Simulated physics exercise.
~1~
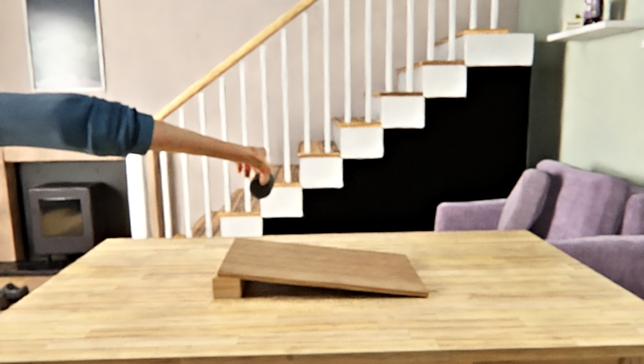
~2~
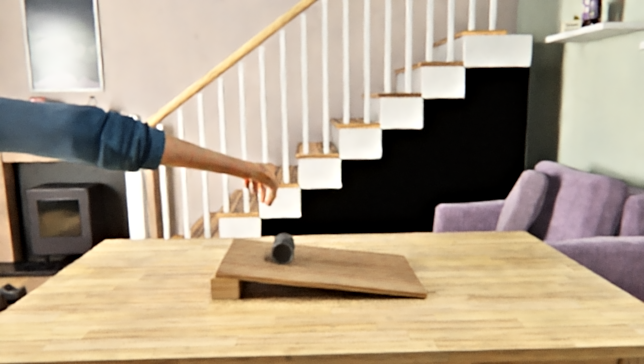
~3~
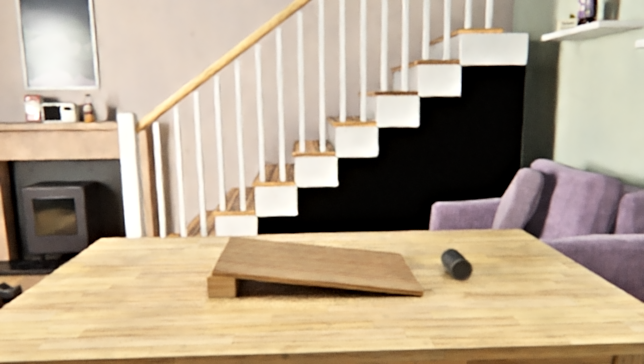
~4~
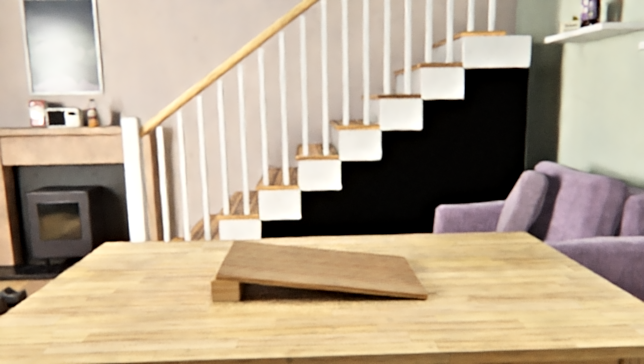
A small black jar is held on its side by a hand reaching in from the left, above a wooden board propped up at its left end on a pale wood table. The slightly swaying view looks across the table toward a white-railed staircase, with a dark stove at left and a purple sofa at right. The hand lowers the jar onto the upper part of the slope, lets go and draws back. The jar travels down the board to the right, leaves its lower end and continues across the tabletop. Finally it is out of sight, while the board remains in place.
